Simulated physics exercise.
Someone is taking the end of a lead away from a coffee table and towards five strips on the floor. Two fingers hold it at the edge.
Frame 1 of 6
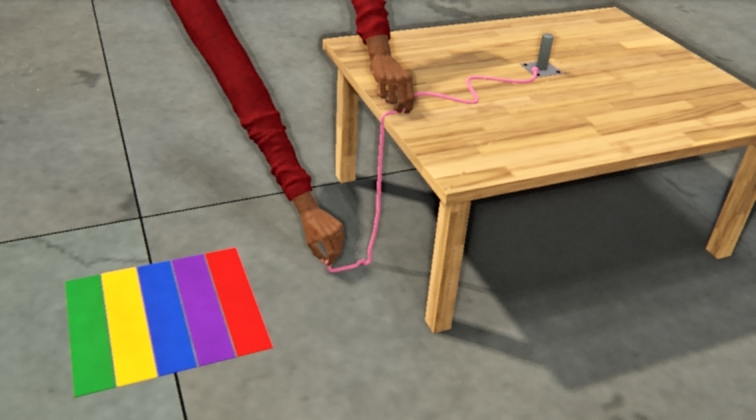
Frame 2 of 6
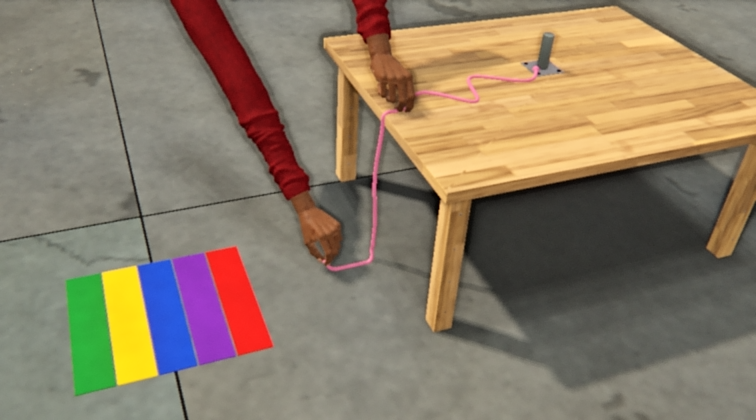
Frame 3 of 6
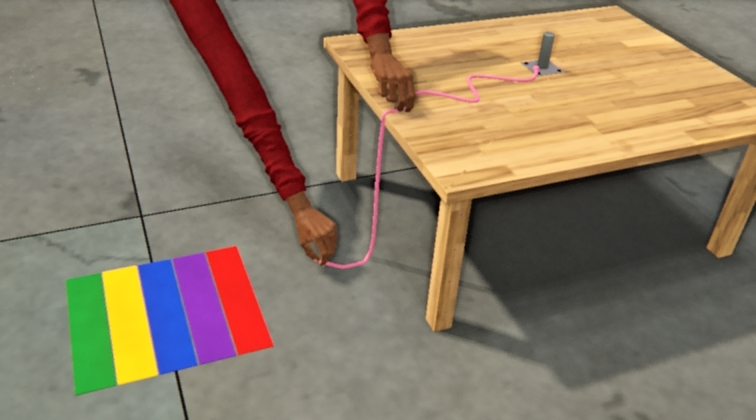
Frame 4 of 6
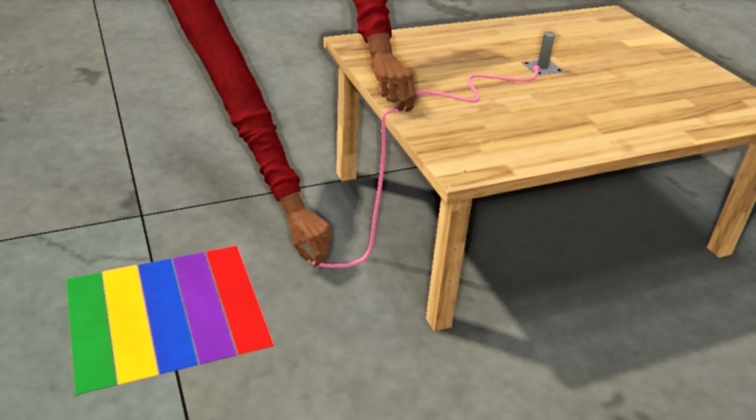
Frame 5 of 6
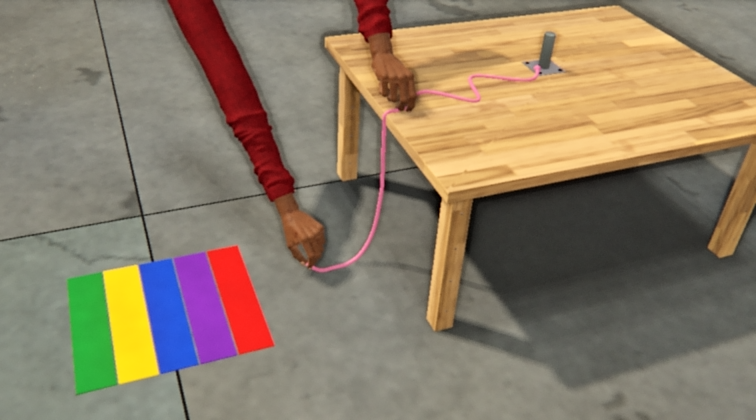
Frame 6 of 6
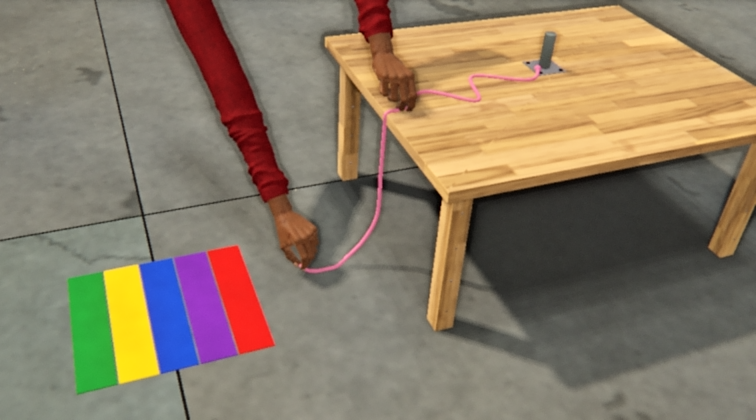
A hand in a red sleeve drew the end of a pink cord slightly left over the floor, toward five coloured strips, while the other hand held the cord at the wooden table's edge.
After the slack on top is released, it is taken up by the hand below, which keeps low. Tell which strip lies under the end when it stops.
The yellow strip.
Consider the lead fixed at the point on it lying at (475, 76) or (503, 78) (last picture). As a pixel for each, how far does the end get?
Try one gives (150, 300); try two gives (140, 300).
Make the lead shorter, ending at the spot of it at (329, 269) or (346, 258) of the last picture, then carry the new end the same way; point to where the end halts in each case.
The first cut gives (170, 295) and the second gives (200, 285).
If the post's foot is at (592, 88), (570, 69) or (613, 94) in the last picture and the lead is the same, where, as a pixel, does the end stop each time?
About (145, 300), (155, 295) and (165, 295).
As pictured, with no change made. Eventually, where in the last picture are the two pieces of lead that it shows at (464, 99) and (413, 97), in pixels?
One ends up around (412, 100), the other around (362, 124).
Soon after, end near (201, 287); over purple.
Then, end near (153, 297); over blue.
At full stretch, end near (122, 303); over yellow. Over yellow.
